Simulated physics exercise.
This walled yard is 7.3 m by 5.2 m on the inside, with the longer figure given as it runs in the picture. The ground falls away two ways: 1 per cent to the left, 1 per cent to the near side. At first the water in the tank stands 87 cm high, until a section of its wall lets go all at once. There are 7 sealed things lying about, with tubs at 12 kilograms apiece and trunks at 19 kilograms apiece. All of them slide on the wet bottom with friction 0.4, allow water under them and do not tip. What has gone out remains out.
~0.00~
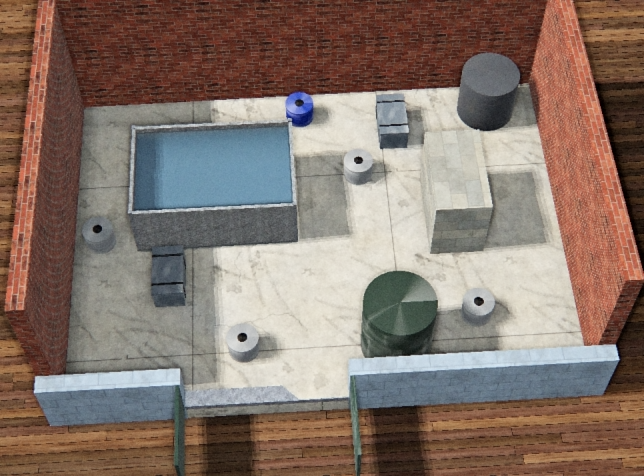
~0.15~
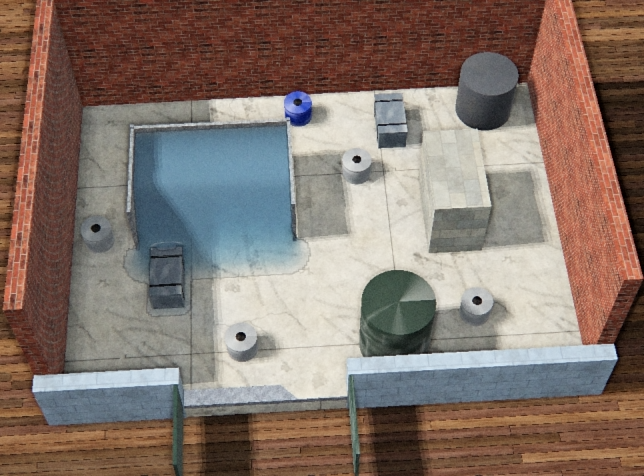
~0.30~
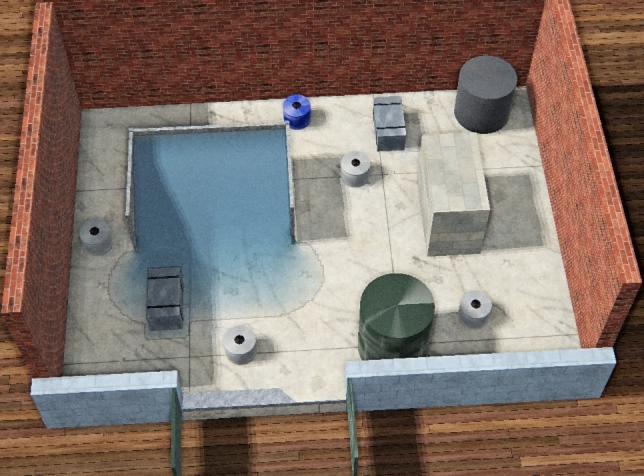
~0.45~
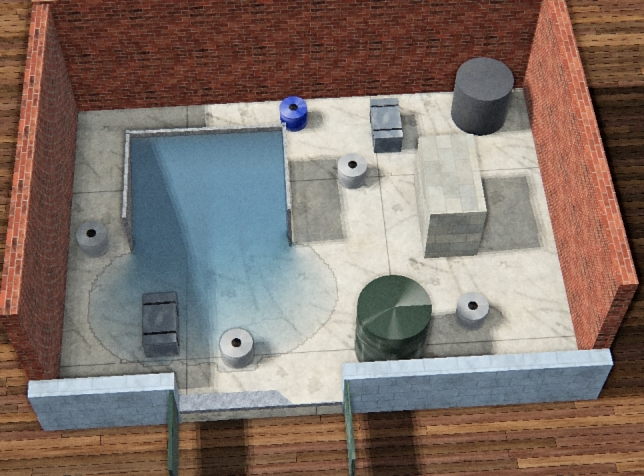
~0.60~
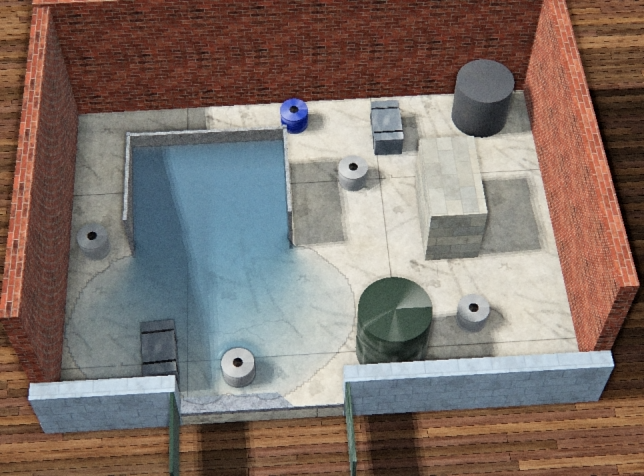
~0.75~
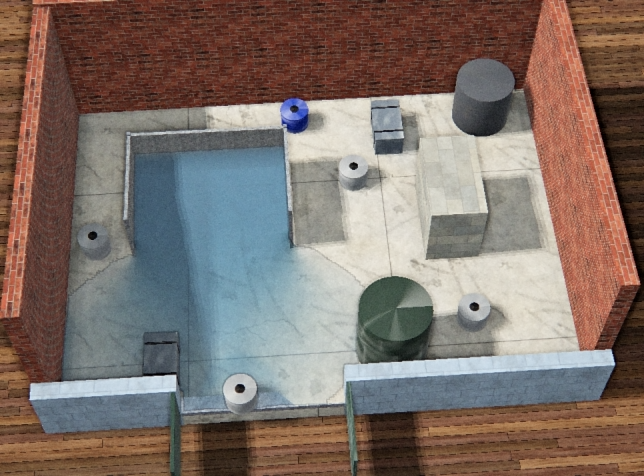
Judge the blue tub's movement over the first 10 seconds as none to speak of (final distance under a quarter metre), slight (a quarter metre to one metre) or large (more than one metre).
It scarcely budges.
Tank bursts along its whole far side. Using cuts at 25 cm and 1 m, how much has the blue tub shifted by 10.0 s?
Outcome for the blue tub: Long-distance displacement.
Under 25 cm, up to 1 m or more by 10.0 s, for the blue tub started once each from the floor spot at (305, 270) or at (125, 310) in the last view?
Try one, it is swept a long way; try two, it is swept a long way.
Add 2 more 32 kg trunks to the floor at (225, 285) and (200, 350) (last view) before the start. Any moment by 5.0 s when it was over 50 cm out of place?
Order kept: Exceeds it, exceeds it.
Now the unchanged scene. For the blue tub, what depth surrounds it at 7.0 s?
Depth: About 4 cm.
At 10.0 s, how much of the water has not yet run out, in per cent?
Still held: Near 34 %.
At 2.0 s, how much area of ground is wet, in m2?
I'd put it close to 16 m2.
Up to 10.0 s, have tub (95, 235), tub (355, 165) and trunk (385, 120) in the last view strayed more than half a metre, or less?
First one went too far, second one stayed inside, third one stayed inside.
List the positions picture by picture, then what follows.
The blue tub at (299, 103), on the bottom; water covers 3.5 m2; 0 of 7 have shifted, in the first picture.
The blue tub at (298, 102), on the bottom; water covers 4.9 m2; 0 of 7 have shifted, in the second picture.
The blue tub at (297, 105), on the bottom; 6.9 m2 under water; 1 of 7 have shifted, in the third picture.
The blue tub at (294, 107), on the bottom; water covers 9.1 m2; 1 of 7 have shifted, in the fourth picture.
The blue tub at (294, 110), on the bottom; 11.7 m2 under water; 2 of 7 have shifted, in the fifth picture.
The blue tub at (295, 109), on the bottom; 13.5 m2 under water; 2 of 7 have shifted, in the sixth picture.
After 2.0 s the blue tub is near (295, 109), 0.0 m from its start, aground; 1 of 7 are out; 1 afloat.
After 4.5 s the blue tub is near (295, 109), 0.0 m from its start, aground; 1 of 7 are out; 1 afloat.
After 7.0 s the blue tub is near (295, 109), 0.0 m from its start, aground; 2 of 7 are out; 0 afloat.
After 10.0 s the blue tub is near (295, 109), 0.0 m from its start, aground; 2 of 7 are out; 0 afloat.
